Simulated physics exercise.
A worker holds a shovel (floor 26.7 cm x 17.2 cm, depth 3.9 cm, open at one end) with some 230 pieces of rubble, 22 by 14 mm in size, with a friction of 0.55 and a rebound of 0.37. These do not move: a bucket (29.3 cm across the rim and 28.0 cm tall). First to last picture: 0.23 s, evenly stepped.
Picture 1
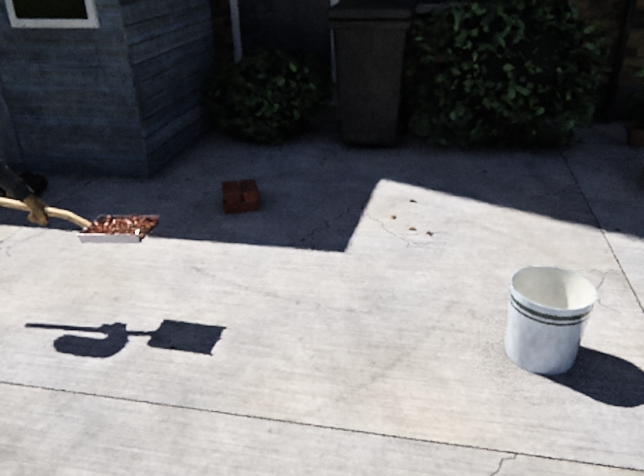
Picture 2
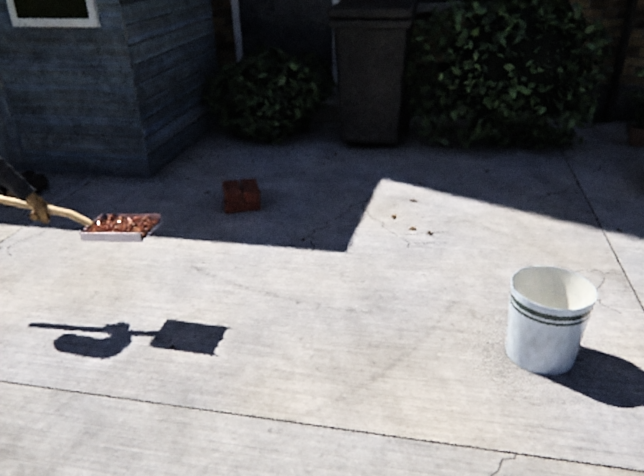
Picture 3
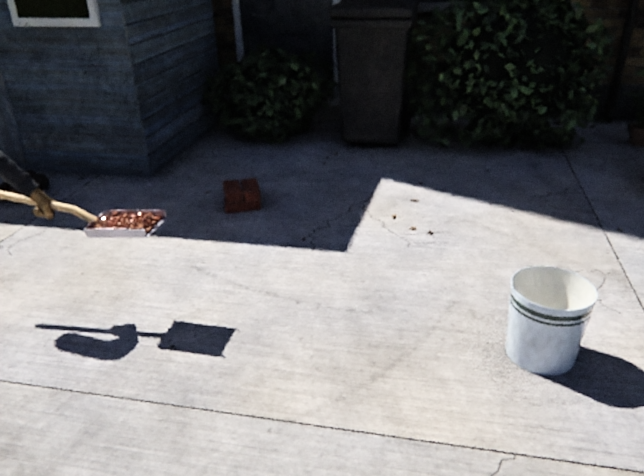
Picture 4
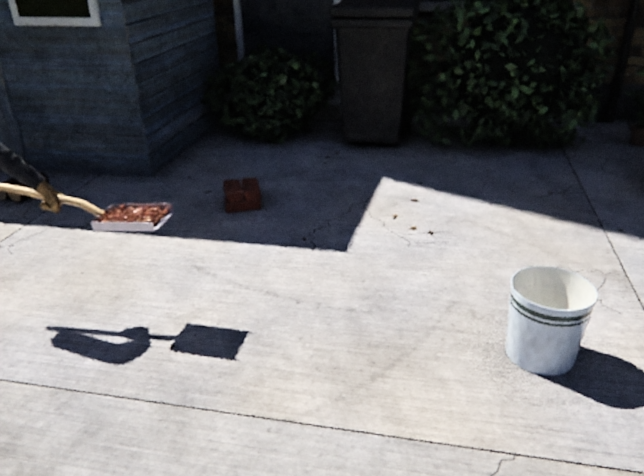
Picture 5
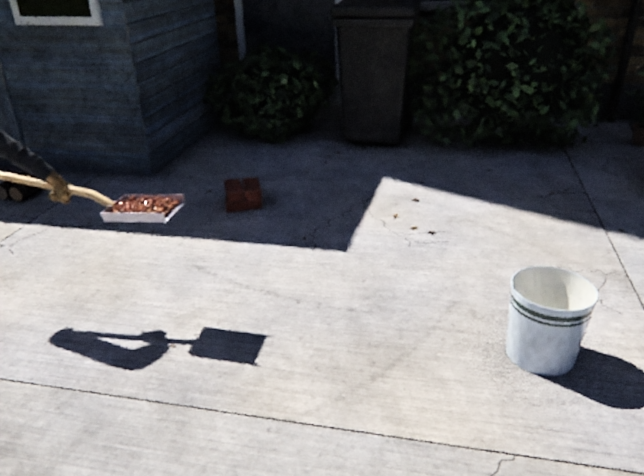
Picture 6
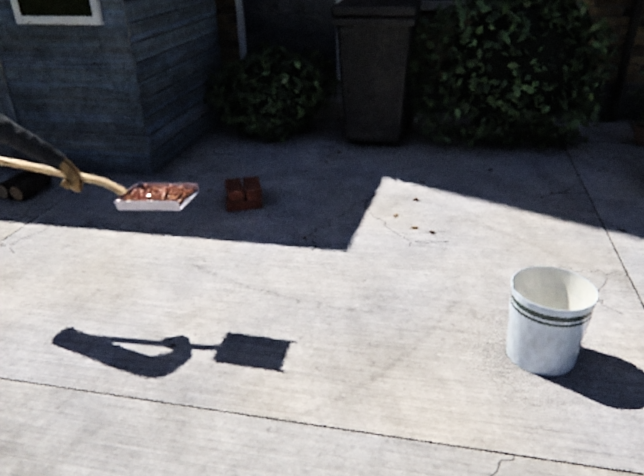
A gloved hand and forearm at the left hold the pale handle of a shovel loaded with reddish-brown rubble, above a sunlit concrete yard seen from a raised viewpoint. A white bucket stands at the right, with a reddish block, dark bin, bushes and blue-grey wall behind. The arm moves the shovel slowly, then faster, rightward and slightly upward, its shadow sliding right, while the camera stays still.
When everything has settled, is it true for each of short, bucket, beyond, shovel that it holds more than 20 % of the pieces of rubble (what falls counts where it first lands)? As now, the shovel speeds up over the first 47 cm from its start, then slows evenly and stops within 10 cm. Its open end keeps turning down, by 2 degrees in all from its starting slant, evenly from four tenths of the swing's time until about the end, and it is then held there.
Outcome: On the ground short of the target's middle: A share of more than a fifth will be reached; bucket: A share of more than a fifth will be reached; ground beyond: A share of more than a fifth will not be reached; shovel: A share of more than a fifth will not be reached.
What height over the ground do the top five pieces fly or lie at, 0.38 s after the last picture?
Height of the top five pieces: Around 85 cm.
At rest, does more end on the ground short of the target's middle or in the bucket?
The bigger portion ends up in the bucket.
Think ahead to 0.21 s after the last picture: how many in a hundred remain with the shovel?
Share remaining: Near 0 per cent.
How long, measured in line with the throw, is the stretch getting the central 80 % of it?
I'd put it at about 25 cm.
Then, 0.11 s after the last picture, tilt 3 degrees; shovel 100 %; middle of all pieces near (206, 155).
Then, 0.21 s after the last picture, tilt 3 degrees; in the air 100 %; middle of all pieces near (264, 128).
Then, 0.30 s after the last picture, tilt 3 degrees; in the air 100 %; middle of all pieces near (322, 125).
Then, 0.38 s after the last picture, tilt 3 degrees; in the air 100 %; middle of all pieces near (376, 141).
In the end, short 35 %, bucket 65 %, beyond 0 %, shovel 0 %.
